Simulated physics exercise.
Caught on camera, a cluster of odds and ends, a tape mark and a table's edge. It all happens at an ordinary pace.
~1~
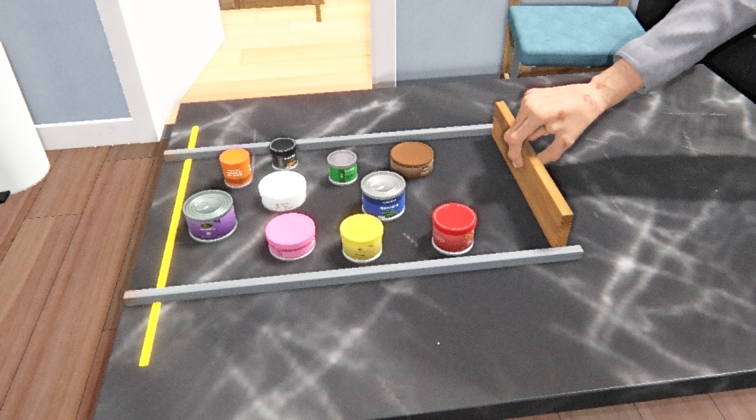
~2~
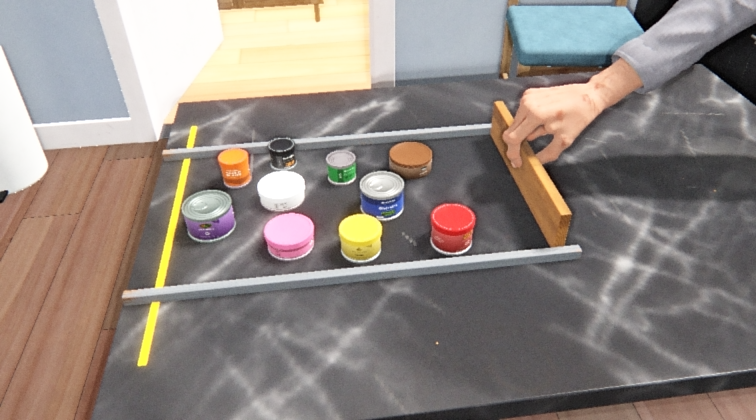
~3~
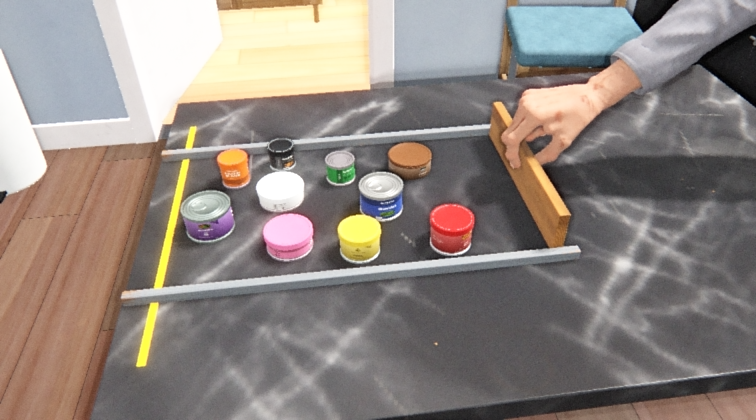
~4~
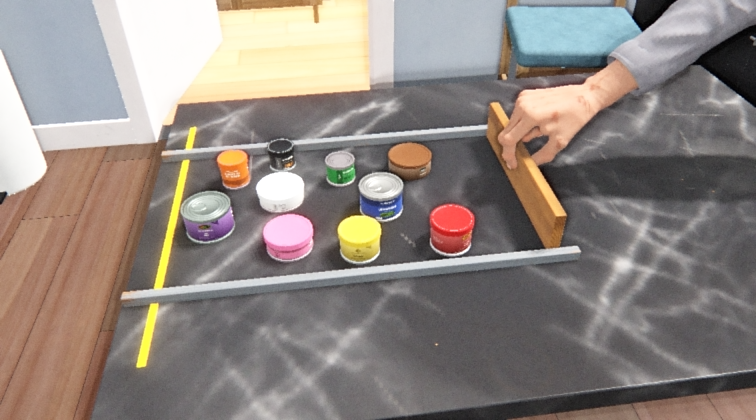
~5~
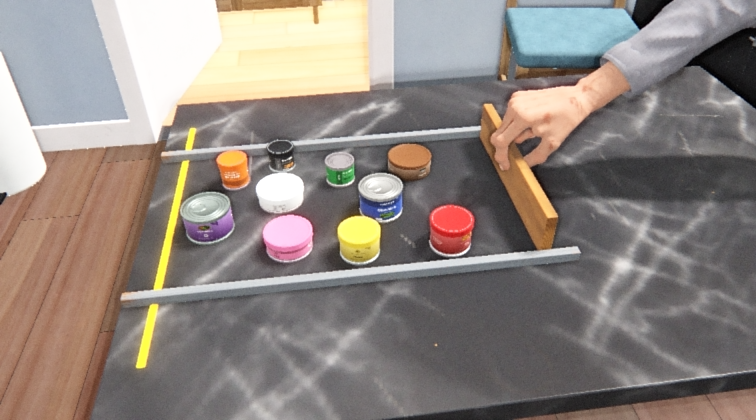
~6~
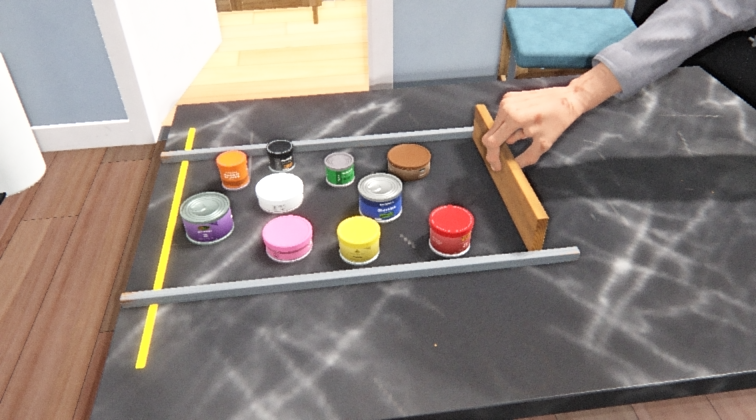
Wooden board held by a hand sliding slightly left between two grey rails, towards colourful tins and pots sitting still.
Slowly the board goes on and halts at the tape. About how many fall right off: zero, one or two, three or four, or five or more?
The number that fall off is five or more.
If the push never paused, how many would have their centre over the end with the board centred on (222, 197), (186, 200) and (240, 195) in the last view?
In that order 2, 6 and 0.
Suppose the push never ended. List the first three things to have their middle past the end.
In order: The orange tin, the purple tin, the green pot.
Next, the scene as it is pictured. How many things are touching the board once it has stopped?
That makes 4.
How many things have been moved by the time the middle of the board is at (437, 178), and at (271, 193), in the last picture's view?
The counts are 2 and 10.
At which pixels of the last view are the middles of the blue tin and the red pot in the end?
First (144, 224), then (135, 262).
Soon after, none off yet; purple tin at rest near (208, 218); orange tin at rest near (234, 171); white tin at rest near (280, 194).
Then, none off yet; purple tin at rest near (208, 218); orange tin moving near (229, 171); white tin moved a little near (267, 195).
Further on, none off yet; purple tin moved about its own width near (142, 220); orange tin moved well along near (151, 175); white tin moved well along near (186, 203).
At rest, the number that fall off is five or more; fallen, yellow tin, green pot, pink tin, white tin, orange tin and purple tin.
